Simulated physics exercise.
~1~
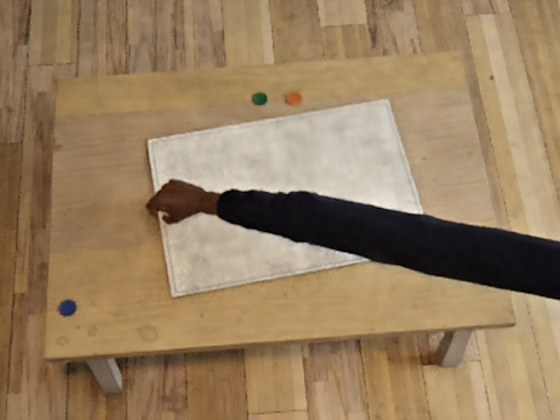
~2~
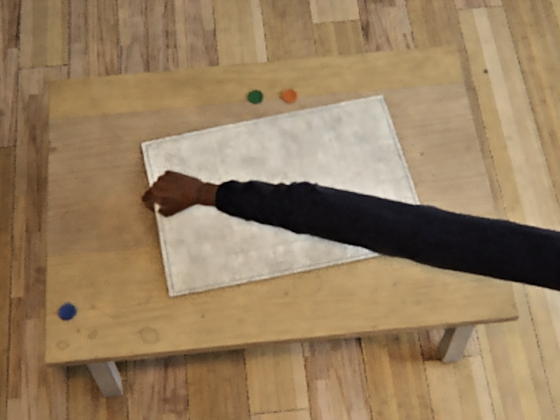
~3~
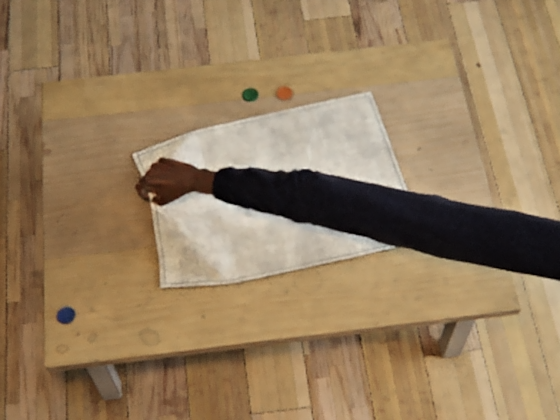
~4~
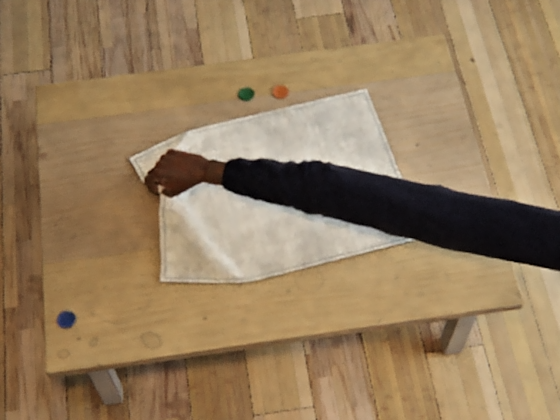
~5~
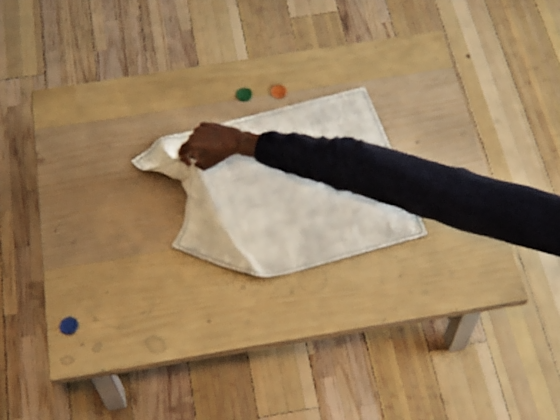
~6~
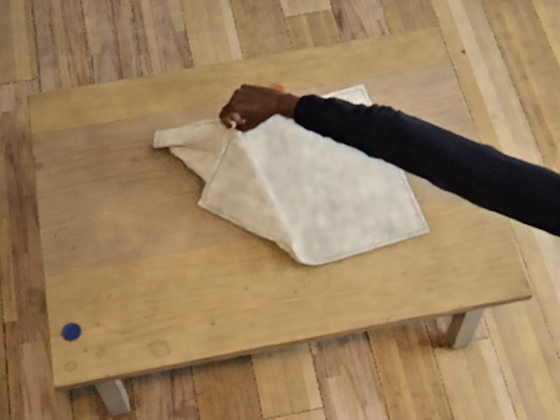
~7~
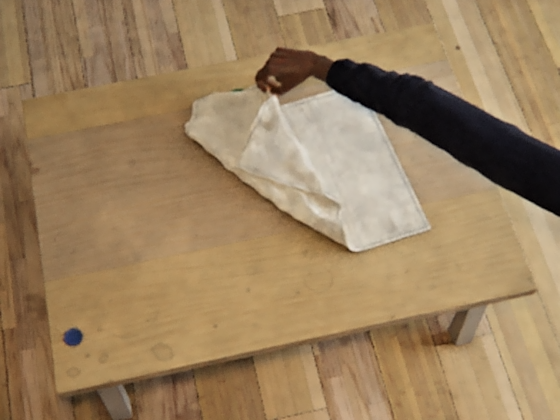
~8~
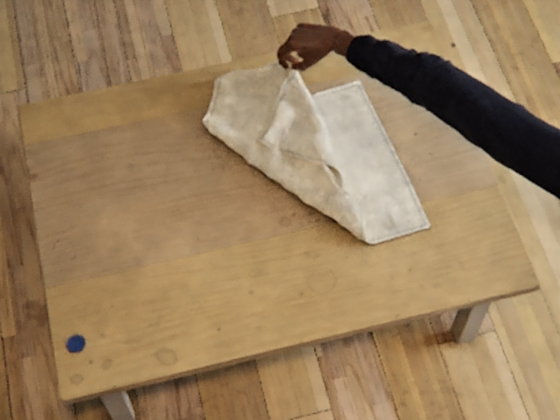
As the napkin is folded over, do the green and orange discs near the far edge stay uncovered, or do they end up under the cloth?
The green and orange discs both end up under the cloth. Only the blue disc at the near left corner of the table still shows.
We see a hand in a dark sleeve grip the left corner of a pale napkin on a wooden table, lift it and draw it up and to the right, folding the cloth over. The green and orange discs disappear from view, the blue one stays visible, and the hand still holds the corner.
